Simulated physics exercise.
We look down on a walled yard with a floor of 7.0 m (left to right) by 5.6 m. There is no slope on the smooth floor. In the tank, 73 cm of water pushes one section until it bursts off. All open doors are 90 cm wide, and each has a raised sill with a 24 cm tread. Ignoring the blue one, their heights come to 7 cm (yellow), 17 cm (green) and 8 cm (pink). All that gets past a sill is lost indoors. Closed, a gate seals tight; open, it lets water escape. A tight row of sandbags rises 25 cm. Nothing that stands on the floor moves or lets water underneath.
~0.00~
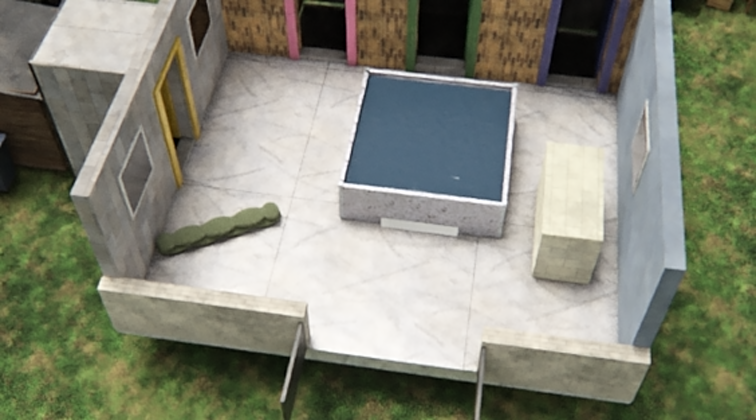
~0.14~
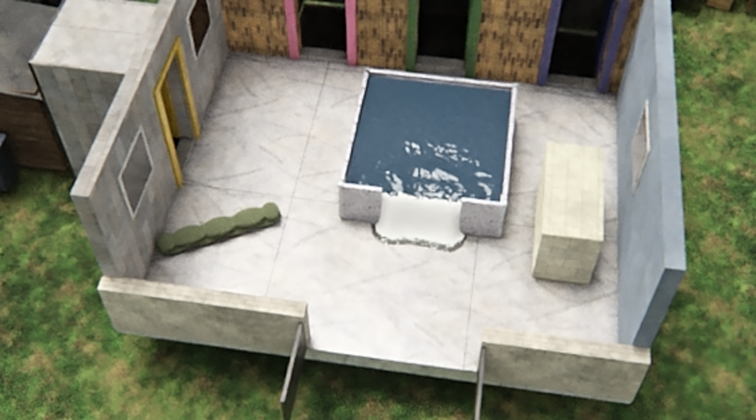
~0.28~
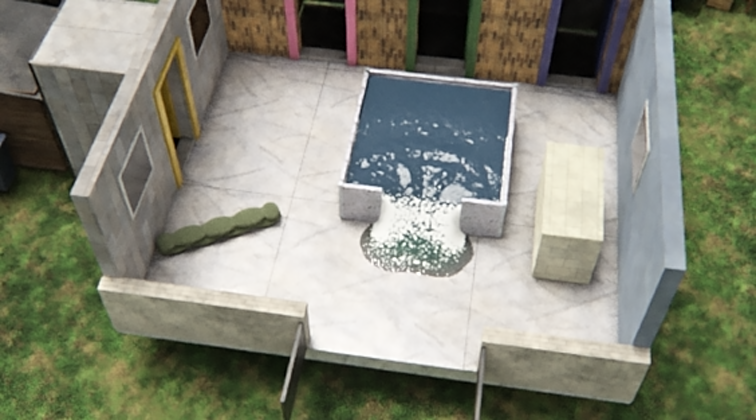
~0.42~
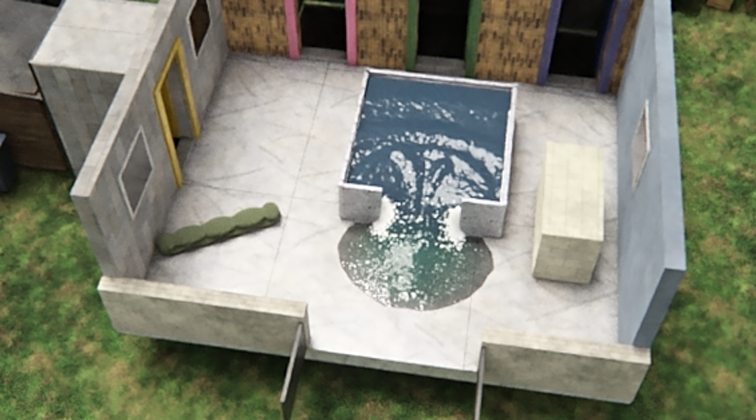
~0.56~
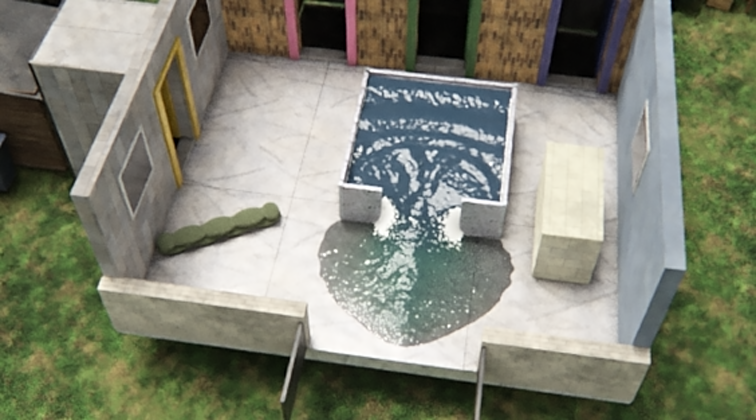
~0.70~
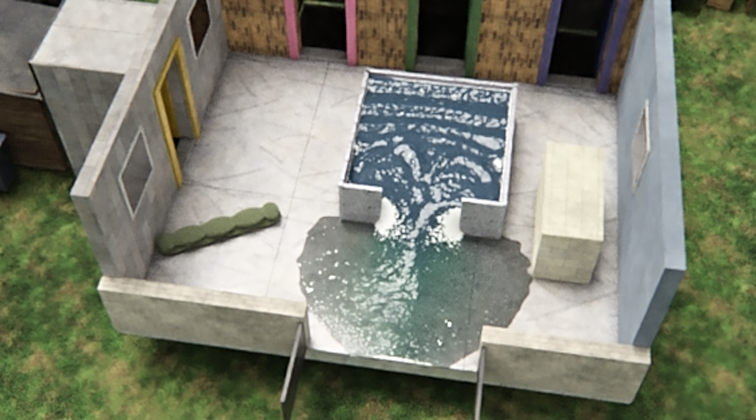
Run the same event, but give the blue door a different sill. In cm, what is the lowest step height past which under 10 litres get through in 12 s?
Close to 6.5 cm is just enough.
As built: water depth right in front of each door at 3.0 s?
Depth (cm): Yellow 0 / blue 0 / green 0 / pink 0.
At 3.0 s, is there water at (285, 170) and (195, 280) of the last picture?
Note: Point one not yet reached; point two reached.
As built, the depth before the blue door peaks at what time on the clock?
5.5 s.
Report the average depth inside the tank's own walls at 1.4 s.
On average, around 54 cm.
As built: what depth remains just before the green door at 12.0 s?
Depth: Near 3.0 cm.
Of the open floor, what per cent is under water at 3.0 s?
About 35 per cent.
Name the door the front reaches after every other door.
The pink one.
After 1.4 s water covers 25 % of the floor, deepest (44 cm) near (420, 235); it has not reached the blue door.
After 3.0 s water covers 35 % of the floor, deepest (27 cm) near (420, 235); it has not reached the blue door.
After 12.0 s water covers 80 % of the floor, deepest (9 cm) near (409, 233); 3 cm at the blue door, 14 litres in over its 6 cm sill.
At the blue door as built, the water arrived by 4.6 s and peaked near 9 cm at 5.4 s.
With a sill of 6 cm, 14 litres would have come in within the 12 s; with 8 cm, 3 litres. So under 10 litres takes about 6.5 cm.
